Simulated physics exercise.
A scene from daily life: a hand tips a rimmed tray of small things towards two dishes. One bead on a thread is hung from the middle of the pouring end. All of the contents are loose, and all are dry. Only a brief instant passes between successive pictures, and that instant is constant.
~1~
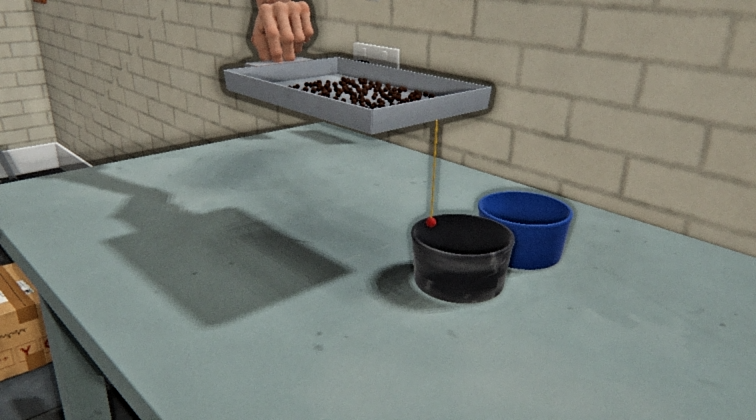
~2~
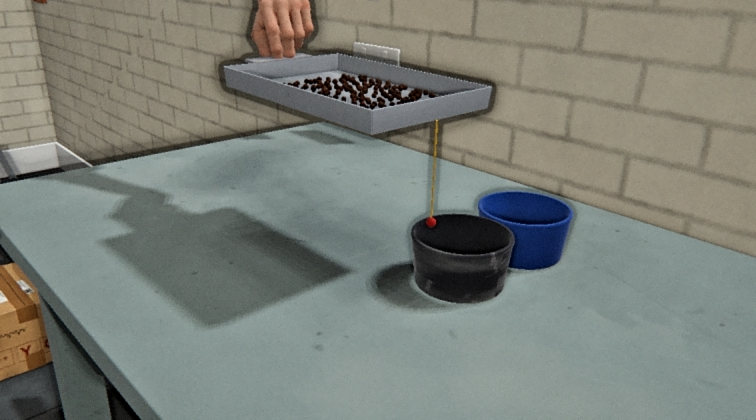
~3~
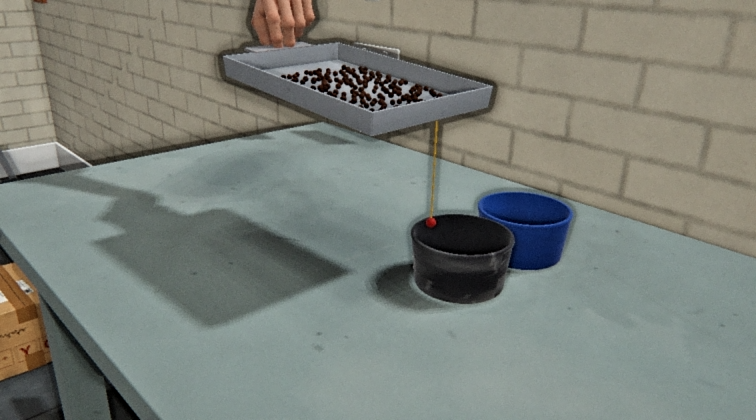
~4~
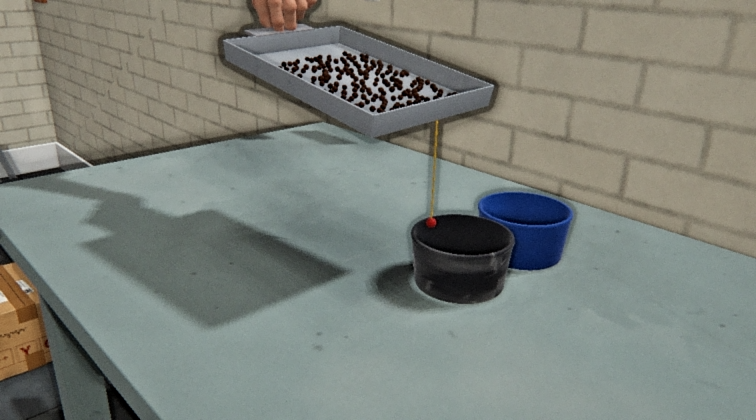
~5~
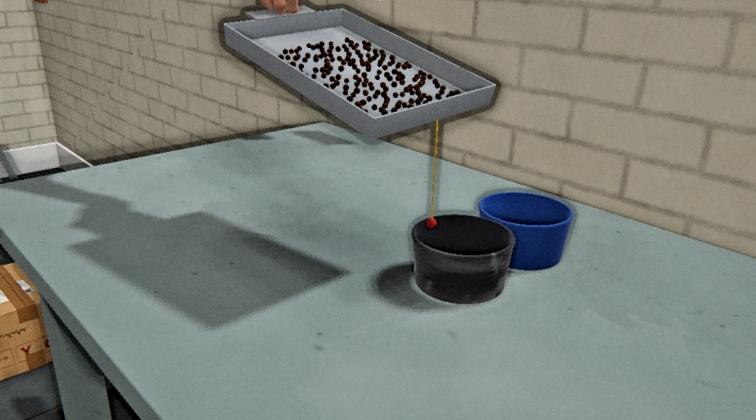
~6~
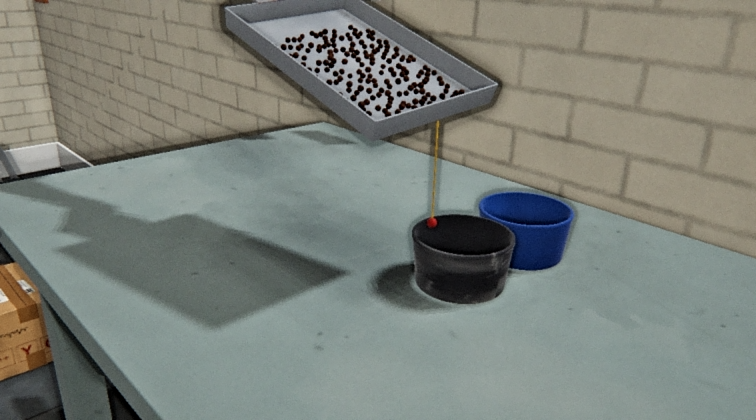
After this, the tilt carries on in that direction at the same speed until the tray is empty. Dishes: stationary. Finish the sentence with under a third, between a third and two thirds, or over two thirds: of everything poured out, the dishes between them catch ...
Of everything poured out, the dishes between them catch under a third.
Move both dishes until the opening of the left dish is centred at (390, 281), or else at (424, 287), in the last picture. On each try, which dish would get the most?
Taking them in turn, it's the one to the left and then the one to the left.
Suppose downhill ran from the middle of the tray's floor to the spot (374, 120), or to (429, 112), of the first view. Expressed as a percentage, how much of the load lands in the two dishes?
Respectively 0 and 70 in a hundred.
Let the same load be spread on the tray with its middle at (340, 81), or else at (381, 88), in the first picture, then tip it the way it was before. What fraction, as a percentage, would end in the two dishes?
Around 0 percent the first time, around 10 percent the second.
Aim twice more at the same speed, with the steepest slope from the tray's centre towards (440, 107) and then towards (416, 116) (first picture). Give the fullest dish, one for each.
Result 1: The left-hand one; result 2: The left-hand one.
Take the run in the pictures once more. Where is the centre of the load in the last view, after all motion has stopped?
Last view, resting centre - approx. (429, 341).
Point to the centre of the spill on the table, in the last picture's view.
Middle in the last view: Roughly (430, 345).
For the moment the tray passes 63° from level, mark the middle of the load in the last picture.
Centre estimate: (407, 114).
Just after the last frame, tray tipped steeply; almost all on the tray; just a few outside both; about a tenth in the air.
A moment on, tray tipped past a quarter turn; the larger part on the tray; about a tenth outside both; about a tenth in the air.
Further on, tray tipped past a quarter turn; just a few in the left dish; almost all outside both.
When it is over, tray tipped past a quarter turn; just a few in the left dish; not one in the right dish; almost all outside both.
